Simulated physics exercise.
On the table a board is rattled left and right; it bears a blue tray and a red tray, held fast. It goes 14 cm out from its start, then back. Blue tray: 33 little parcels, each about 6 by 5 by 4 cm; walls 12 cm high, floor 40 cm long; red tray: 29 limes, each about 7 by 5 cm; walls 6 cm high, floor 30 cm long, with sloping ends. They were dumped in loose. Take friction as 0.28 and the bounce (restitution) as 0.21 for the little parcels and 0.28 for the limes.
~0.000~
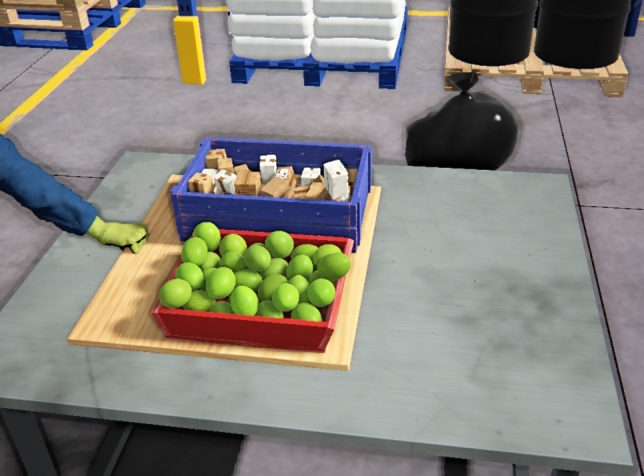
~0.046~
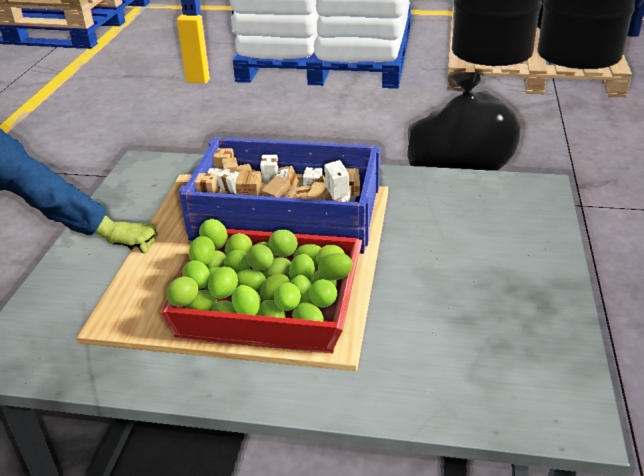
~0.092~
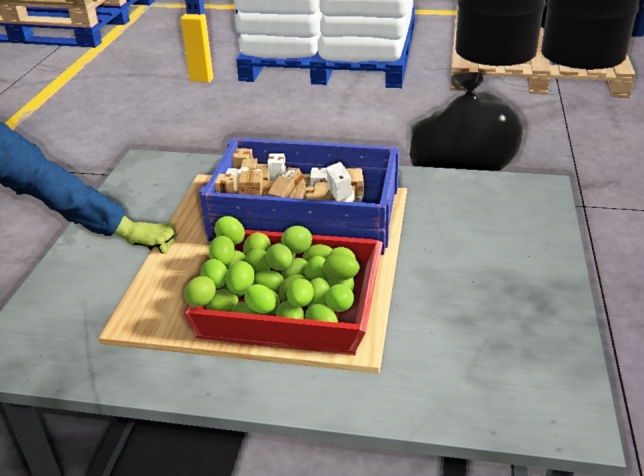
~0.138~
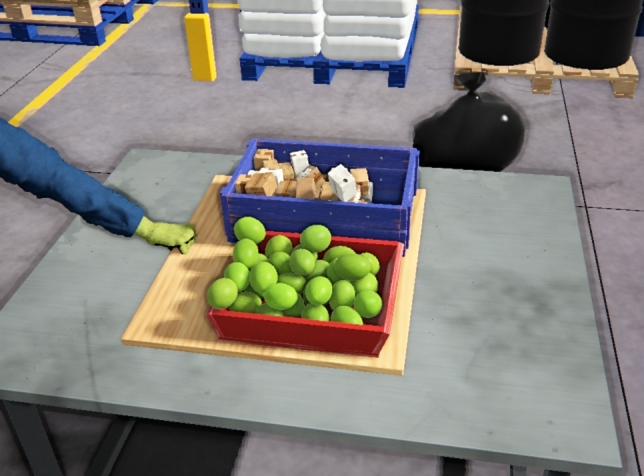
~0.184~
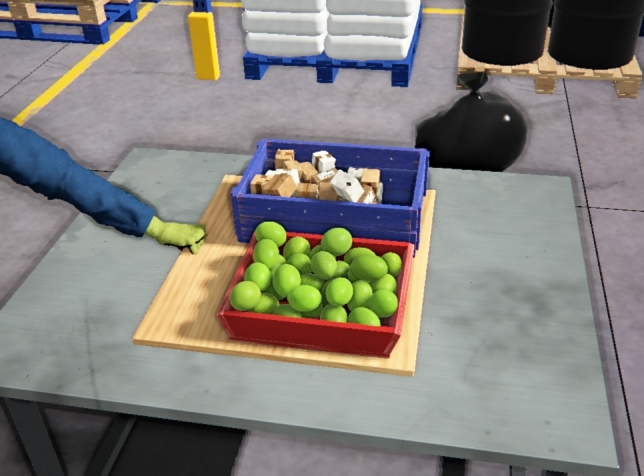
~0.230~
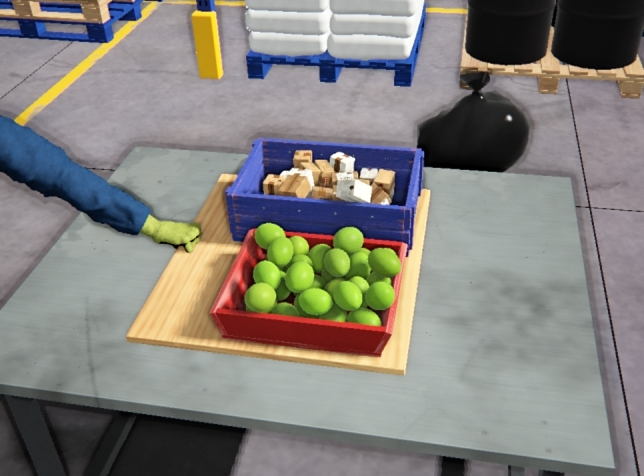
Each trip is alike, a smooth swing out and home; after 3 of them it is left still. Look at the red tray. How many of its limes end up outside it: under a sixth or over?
Out of the red tray go more than one in six of the limes.
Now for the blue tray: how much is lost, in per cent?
Blue tray 10 per cent.
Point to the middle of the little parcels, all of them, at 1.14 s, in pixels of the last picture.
Near (297, 202).
After 0.46 s, 1 of 33 out of the blue tray and 4 of 29 out of the red tray.
After 0.74 s, 1 of 33 out of the blue tray and 6 of 29 out of the red tray.
After 1.14 s, 2 of 33 out of the blue tray and 9 of 29 out of the red tray.
When it is over (at 1.65 s), 3 of 33 out of the blue tray and 9 of 29 out of the red tray. Asked share, 9 of 29, 31 per cent.
